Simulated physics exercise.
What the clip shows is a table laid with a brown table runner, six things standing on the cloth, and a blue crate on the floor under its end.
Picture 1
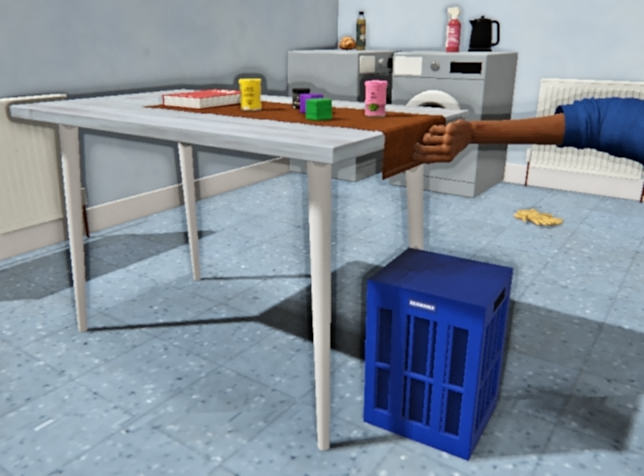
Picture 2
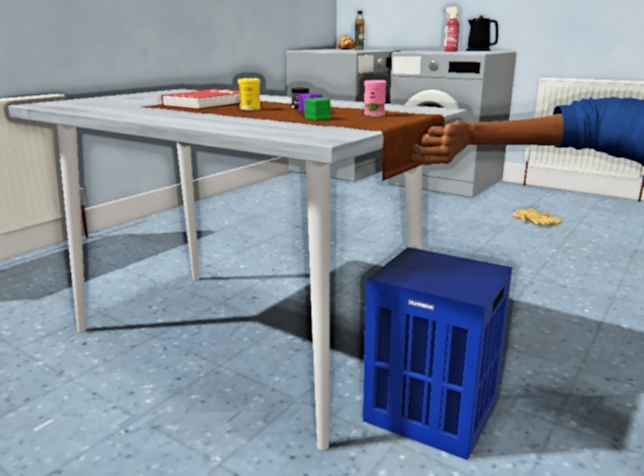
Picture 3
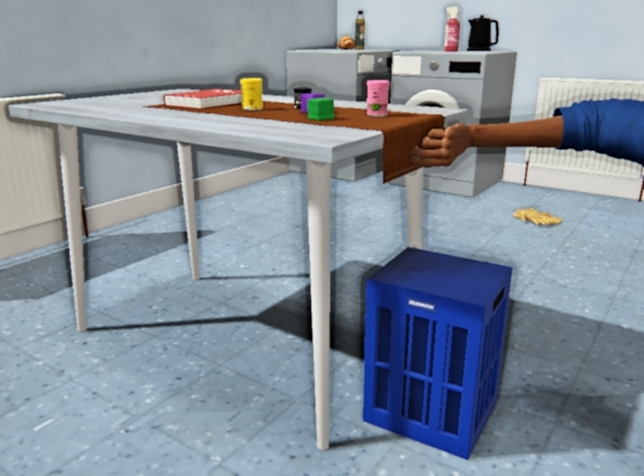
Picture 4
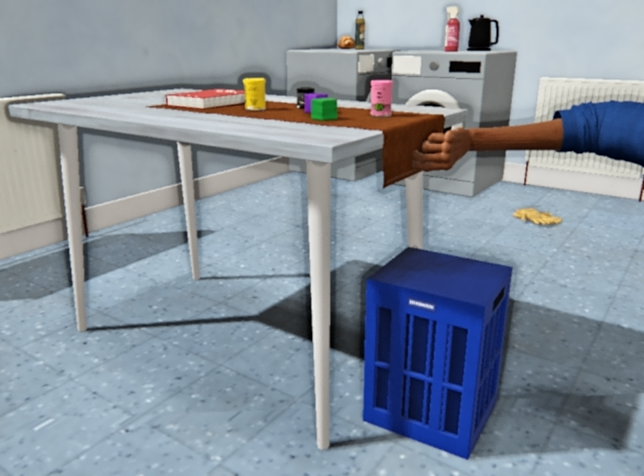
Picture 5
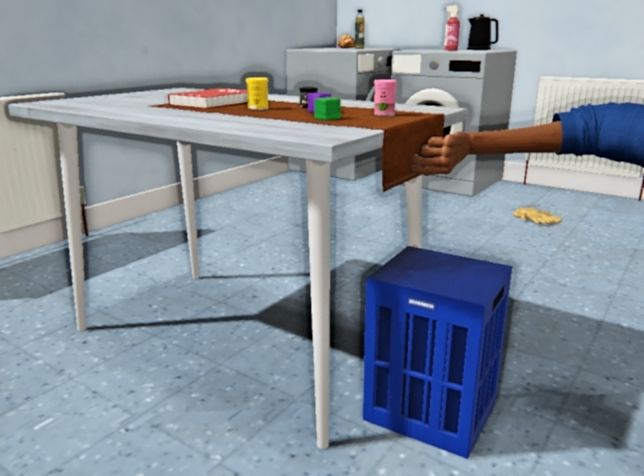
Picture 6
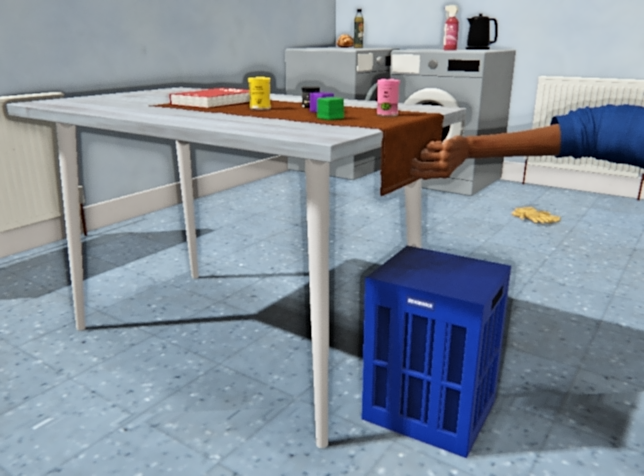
A brown runner, gripped by a dark-blue-sleeved arm at the right, slides slowly rightward over the end of a pale table, carrying a red-and-white item, a yellow can, a small dark pot, purple and green cubes and a pink can slightly along. A blue crate sits on the tiled floor below, with grey appliances, a kettle and radiators behind. The view, from the table's side, stays still.
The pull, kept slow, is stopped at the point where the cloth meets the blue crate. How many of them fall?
Two.
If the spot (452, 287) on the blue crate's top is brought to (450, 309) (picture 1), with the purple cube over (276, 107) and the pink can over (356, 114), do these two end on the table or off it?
Purple cube: Safe; pink can: Lost.
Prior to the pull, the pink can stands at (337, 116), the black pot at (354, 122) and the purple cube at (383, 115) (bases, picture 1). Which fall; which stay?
Pink can gone, black pot gone, purple cube gone.
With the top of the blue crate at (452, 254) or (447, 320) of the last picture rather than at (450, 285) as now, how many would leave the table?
We'd get 1 in the first case and 3 in the second.
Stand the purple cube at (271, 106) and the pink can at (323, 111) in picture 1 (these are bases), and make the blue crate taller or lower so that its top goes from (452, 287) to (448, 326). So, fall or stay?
In the end the purple cube is still on top and the pink can is no longer on top.
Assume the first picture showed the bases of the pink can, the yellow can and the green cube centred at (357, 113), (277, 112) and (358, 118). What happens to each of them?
Of the three, the pink can takes a tumble, the yellow can stays aboard, the green cube takes a tumble.
Early on, hem near (412, 244); pink can gone.
Midway, hem on the crate; pink can and green cube gone.
Finally, hem on the crate; pink can and green cube gone. It carries off two.
